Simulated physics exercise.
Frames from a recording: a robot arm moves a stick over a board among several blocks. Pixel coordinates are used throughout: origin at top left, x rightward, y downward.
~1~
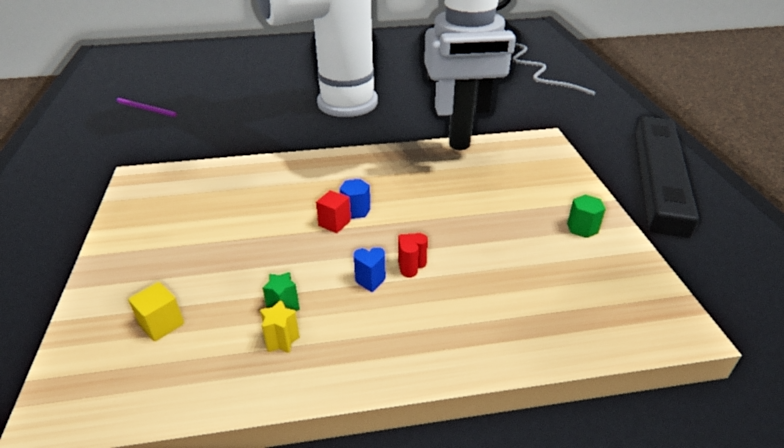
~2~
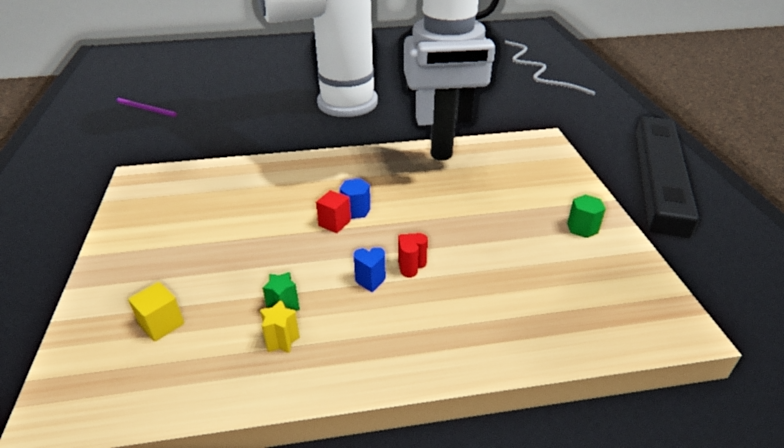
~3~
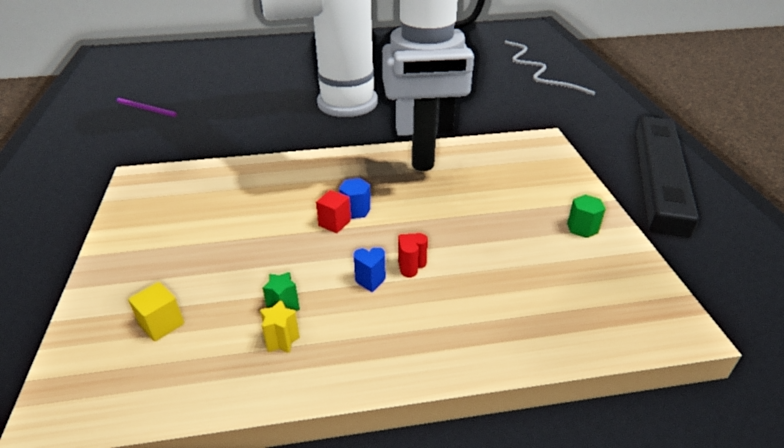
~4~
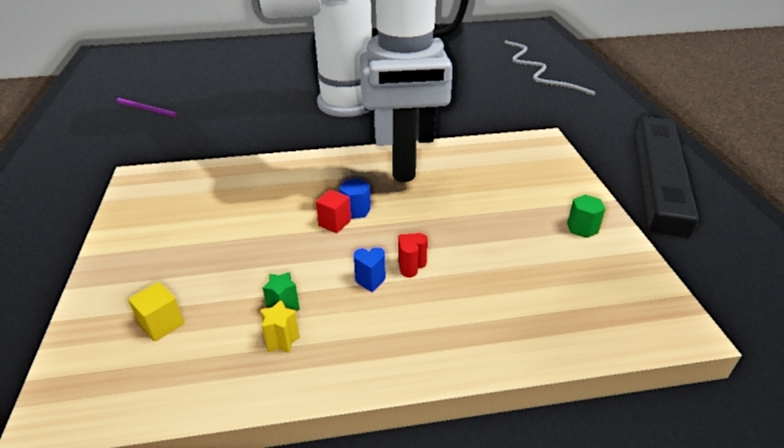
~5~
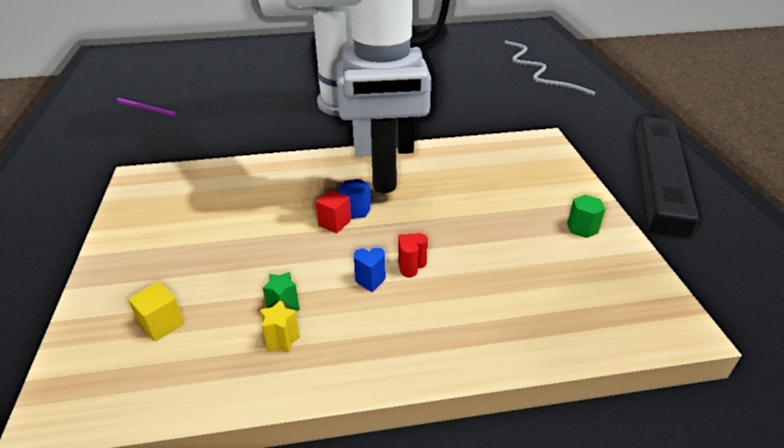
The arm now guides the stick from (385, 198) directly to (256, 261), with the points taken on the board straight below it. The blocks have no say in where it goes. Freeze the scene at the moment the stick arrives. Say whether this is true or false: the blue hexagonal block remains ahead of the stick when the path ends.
That is true.
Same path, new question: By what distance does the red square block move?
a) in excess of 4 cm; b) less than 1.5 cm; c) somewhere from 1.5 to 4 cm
My answer is option a.
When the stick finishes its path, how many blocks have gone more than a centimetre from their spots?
Blocks that move over 1 cm: Two.
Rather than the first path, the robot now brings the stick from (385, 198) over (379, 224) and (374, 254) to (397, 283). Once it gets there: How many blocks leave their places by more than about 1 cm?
It looks like one block will be pushed more than about 1 cm.
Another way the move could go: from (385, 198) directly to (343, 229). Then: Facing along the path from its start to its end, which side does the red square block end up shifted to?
So, looking from the first point of the path to the last, the red square block moves rightwards.
On the path given first. One third of the way, stick at (344, 206); red square block at (298, 215), turned 15° clockwise; blue hexagonal block at (319, 203).
Two thirds of the way, stick at (300, 227); red square block at (247, 236), turned 15° clockwise; blue hexagonal block at (272, 224).
At the end, stick at (254, 250); green star not moved; red square block at (192, 259), turned 25° clockwise; blue hexagonal block at (221, 247).
